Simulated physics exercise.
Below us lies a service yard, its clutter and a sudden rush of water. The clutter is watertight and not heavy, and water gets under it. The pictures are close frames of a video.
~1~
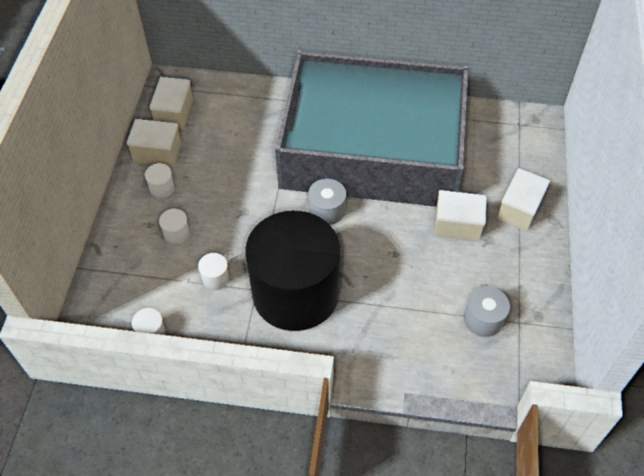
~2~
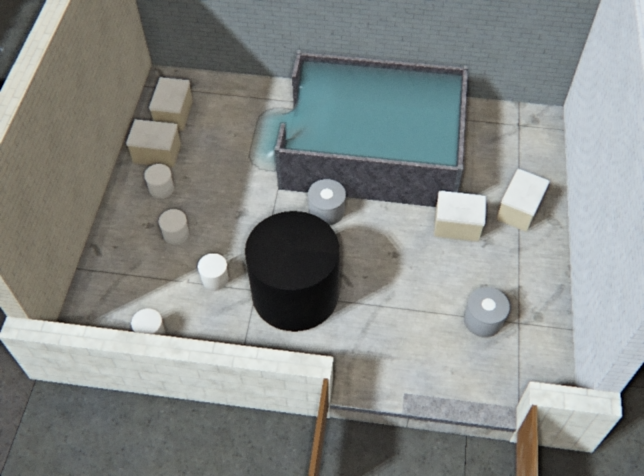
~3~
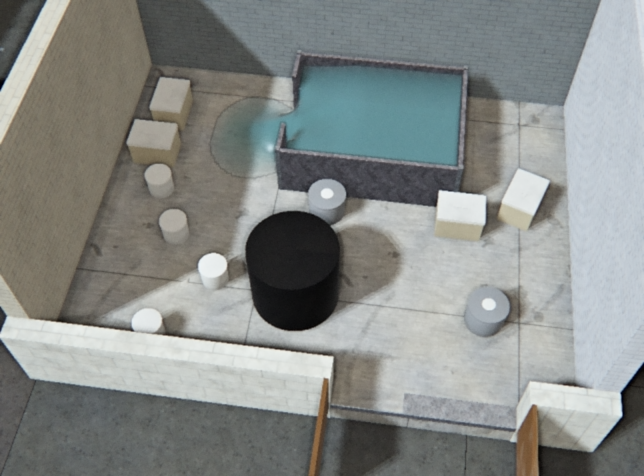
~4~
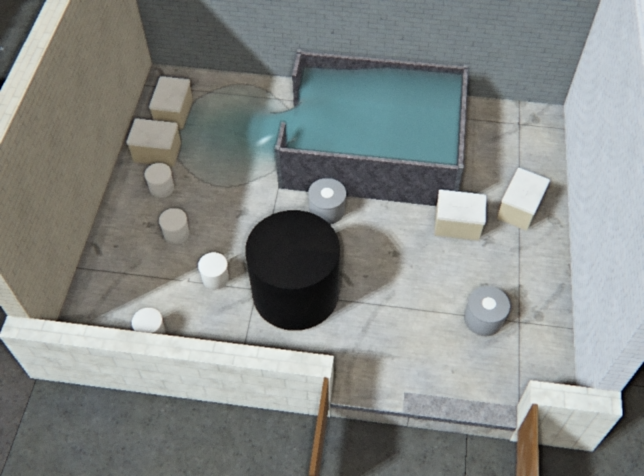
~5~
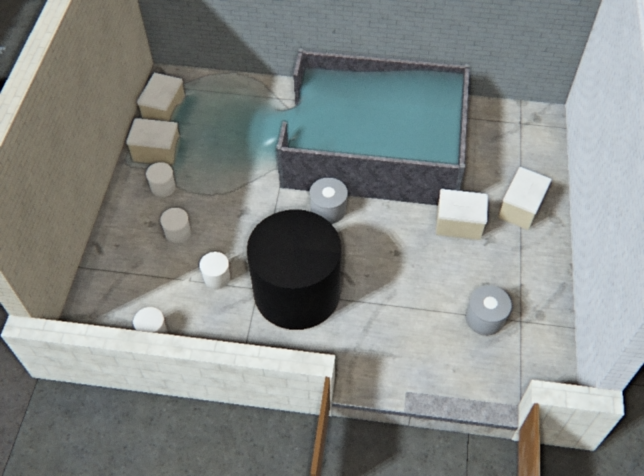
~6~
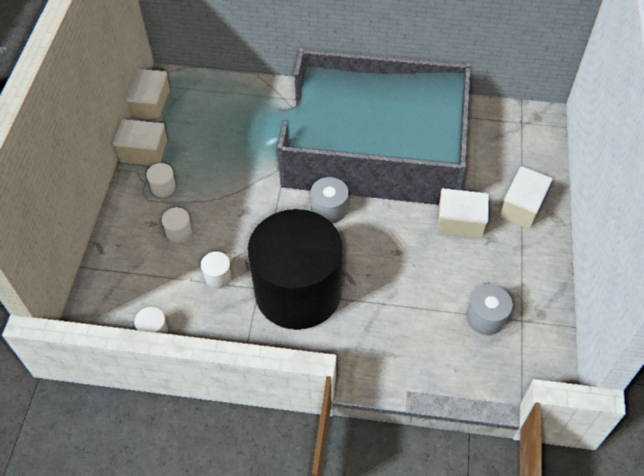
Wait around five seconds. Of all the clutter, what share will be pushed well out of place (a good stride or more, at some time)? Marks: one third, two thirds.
That comes to from one to two thirds.
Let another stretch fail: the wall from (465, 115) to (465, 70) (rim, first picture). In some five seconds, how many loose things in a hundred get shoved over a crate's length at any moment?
I make it 30 per cent.
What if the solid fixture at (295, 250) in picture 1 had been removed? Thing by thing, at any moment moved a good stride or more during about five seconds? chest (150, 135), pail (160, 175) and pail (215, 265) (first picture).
In turn: Pushed that far, that far or more, that far or more.
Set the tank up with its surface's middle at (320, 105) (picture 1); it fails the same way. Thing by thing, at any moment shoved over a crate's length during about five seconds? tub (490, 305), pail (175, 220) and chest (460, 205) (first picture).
In turn: Not that far, yes, under that.
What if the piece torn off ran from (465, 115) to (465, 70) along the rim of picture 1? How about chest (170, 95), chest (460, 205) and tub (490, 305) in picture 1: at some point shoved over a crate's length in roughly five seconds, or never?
In turn: Under that, moved that far, swept aside.
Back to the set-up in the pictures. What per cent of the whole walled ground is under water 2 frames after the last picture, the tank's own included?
I make it 35 per cent.
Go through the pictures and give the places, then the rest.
A chest at (170, 93) rests on the ground; a chest at (152, 133), on the bottom; 0 of 10 have shifted, in the first frame.
A chest at (169, 94), on the bottom; a chest at (152, 133), on the bottom; 0 of 10 have shifted, in the second frame.
A chest at (169, 94) rests on the ground; a chest at (152, 133) rests on the ground; 0 of 10 have shifted, in the third frame.
A chest at (169, 93) rests on the ground; a chest at (152, 133) rests on the ground; 0 of 10 have shifted, in the fourth frame.
A chest at (160, 90), on the bottom, close to its start; a chest at (152, 132) rests on the ground; 1 of 10 have shifted, in the fifth frame.
A chest at (146, 85), on the bottom, a stride from its start; a chest at (138, 133) rests on the ground, close to its start; 2 of 10 have shifted, in the sixth frame.
A moment on, 1 of 10 are well off their spots; 2 afloat.
Next, 3 of 10 are well off their spots; 3 afloat.
Later, 5 of 10 are well off their spots; 5 afloat.
In the end, 5 of 10 are well off their spots, and 5 have been at some point; 6 afloat.
